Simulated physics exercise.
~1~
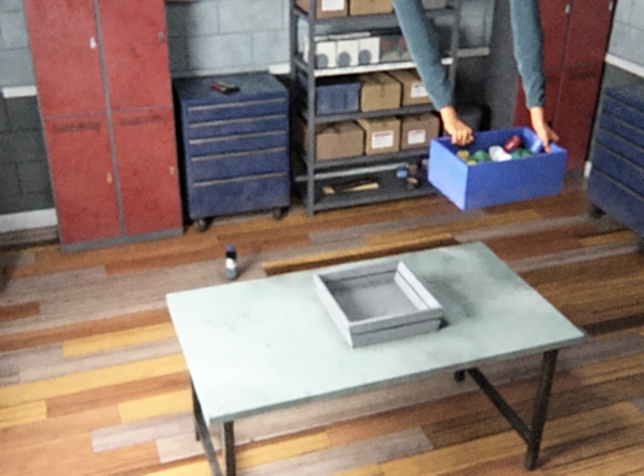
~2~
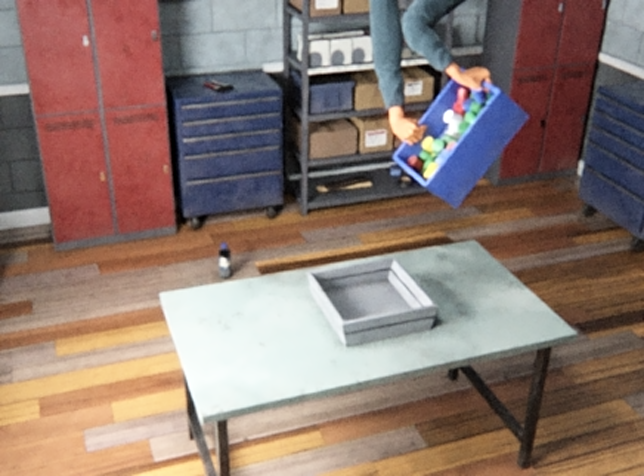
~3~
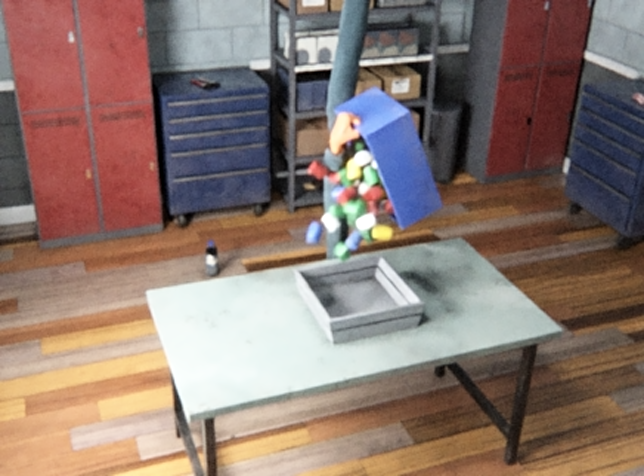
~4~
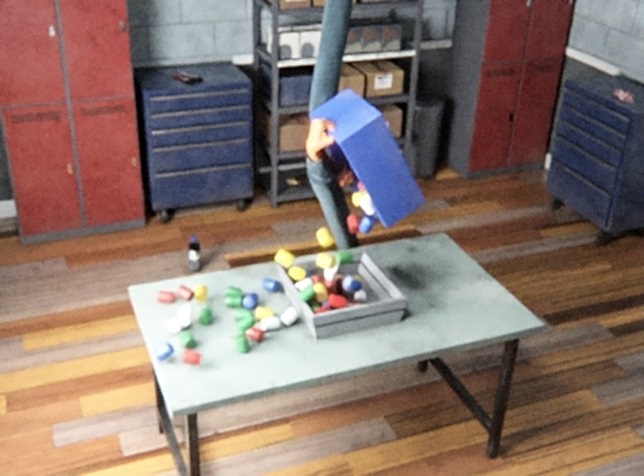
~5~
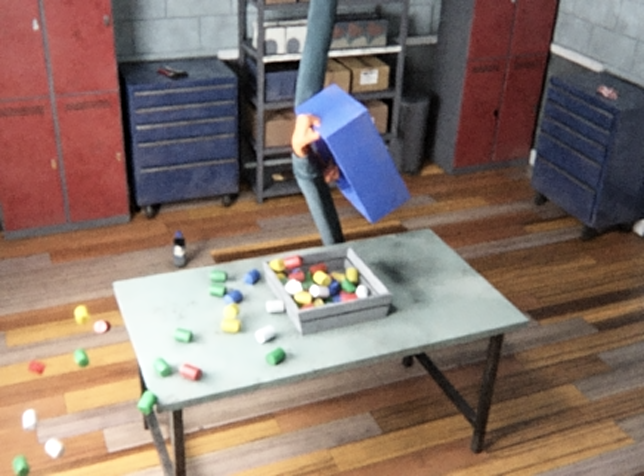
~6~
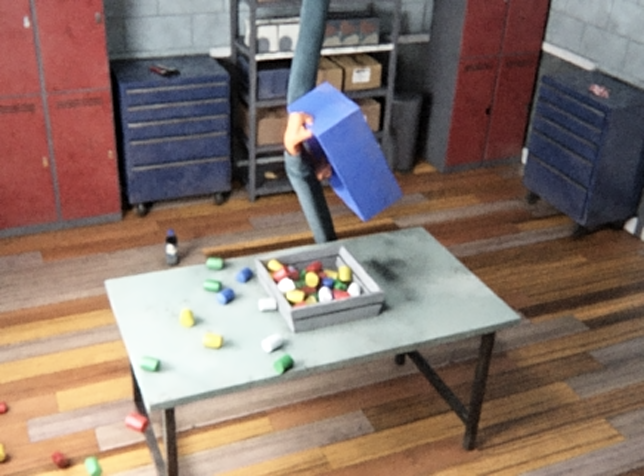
Workshop with red lockers, hands tipping colourful jars from a blue crate into a grey tub, many scattering across table and floor.
